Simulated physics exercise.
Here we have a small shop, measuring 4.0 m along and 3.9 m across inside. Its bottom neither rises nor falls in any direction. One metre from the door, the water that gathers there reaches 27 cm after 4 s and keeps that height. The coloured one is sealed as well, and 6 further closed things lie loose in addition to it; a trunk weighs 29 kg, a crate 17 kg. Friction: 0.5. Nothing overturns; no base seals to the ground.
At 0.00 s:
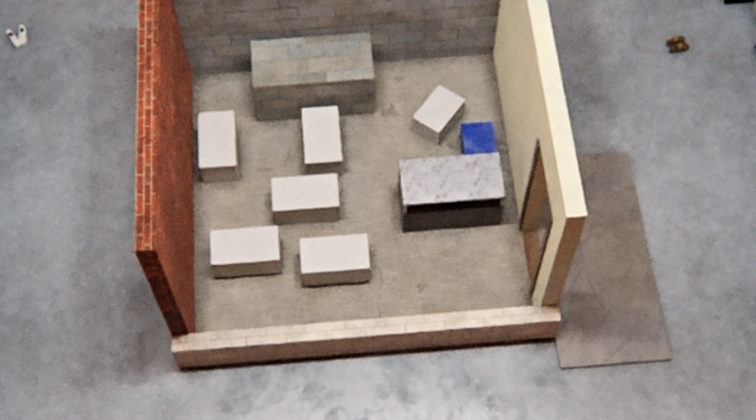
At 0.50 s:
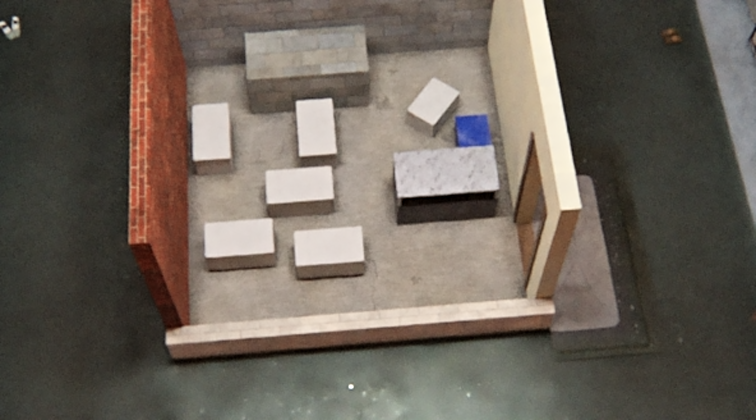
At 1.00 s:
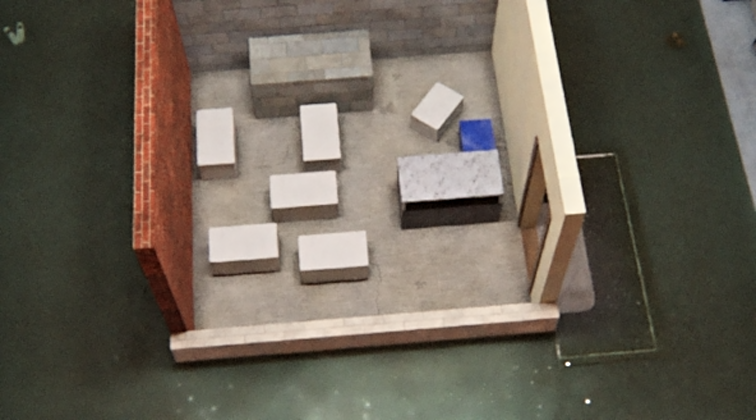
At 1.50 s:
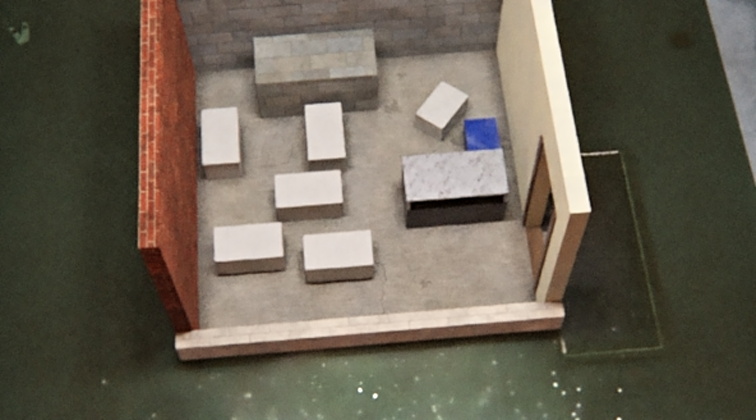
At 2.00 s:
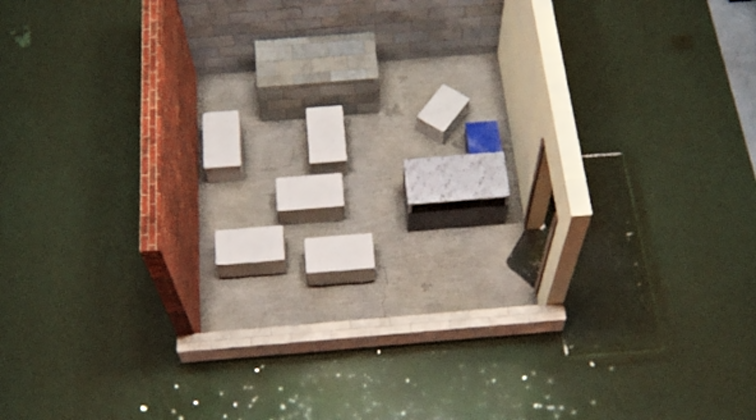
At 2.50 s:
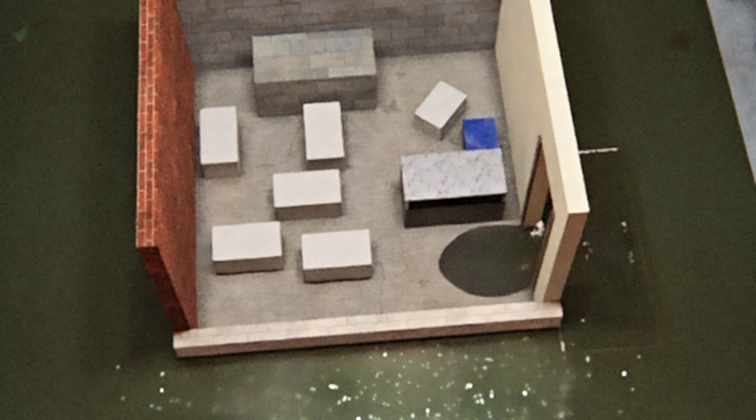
The clip opens on a small roofless room holding pale blocks, a blue crate and a marbled counter, with dry grey ground outside. Dark water then covers the ground around the walls and creeps over the slab by the doorway. Finally it enters, spreading a rounded patch across the floor while the objects stay put.
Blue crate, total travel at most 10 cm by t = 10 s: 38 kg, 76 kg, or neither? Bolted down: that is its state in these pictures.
Final guess: It can do with the lighter ballast.
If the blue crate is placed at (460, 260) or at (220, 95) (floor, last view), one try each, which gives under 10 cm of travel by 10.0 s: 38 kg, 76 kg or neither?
Going in order: Heavier weight required, heavier weight required.
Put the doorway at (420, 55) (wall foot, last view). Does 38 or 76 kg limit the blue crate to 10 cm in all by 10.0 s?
The big mass is needed.
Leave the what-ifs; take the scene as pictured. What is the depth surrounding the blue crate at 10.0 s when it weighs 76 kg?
Something like 3 centimetres.
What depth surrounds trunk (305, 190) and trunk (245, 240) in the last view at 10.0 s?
Some 8 cm at the first, some 10 cm at the second.
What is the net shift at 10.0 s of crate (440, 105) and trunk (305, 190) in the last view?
0 cm and 20 cm respectively.
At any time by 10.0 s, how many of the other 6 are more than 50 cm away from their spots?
The tally stands at 3.
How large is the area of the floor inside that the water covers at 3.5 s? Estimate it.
That flooded area is roughly 3.0 m2.
After 3.5 s the blue crate would be 0 cm from its start with 38 kg and 0 cm from its start with 76 kg; 0 cm of water round it then.
After 4.5 s the blue crate would be 0 cm from its start with 38 kg and 0 cm from its start with 76 kg; 0 cm of water round it then.
After 7.0 s the blue crate would be 0 cm from its start with 38 kg and 0 cm from its start with 76 kg; 1 cm of water round it then.
After 10.0 s the blue crate would be 0 cm from its start with 38 kg and 0 cm from its start with 76 kg; 3 cm of water round it then.
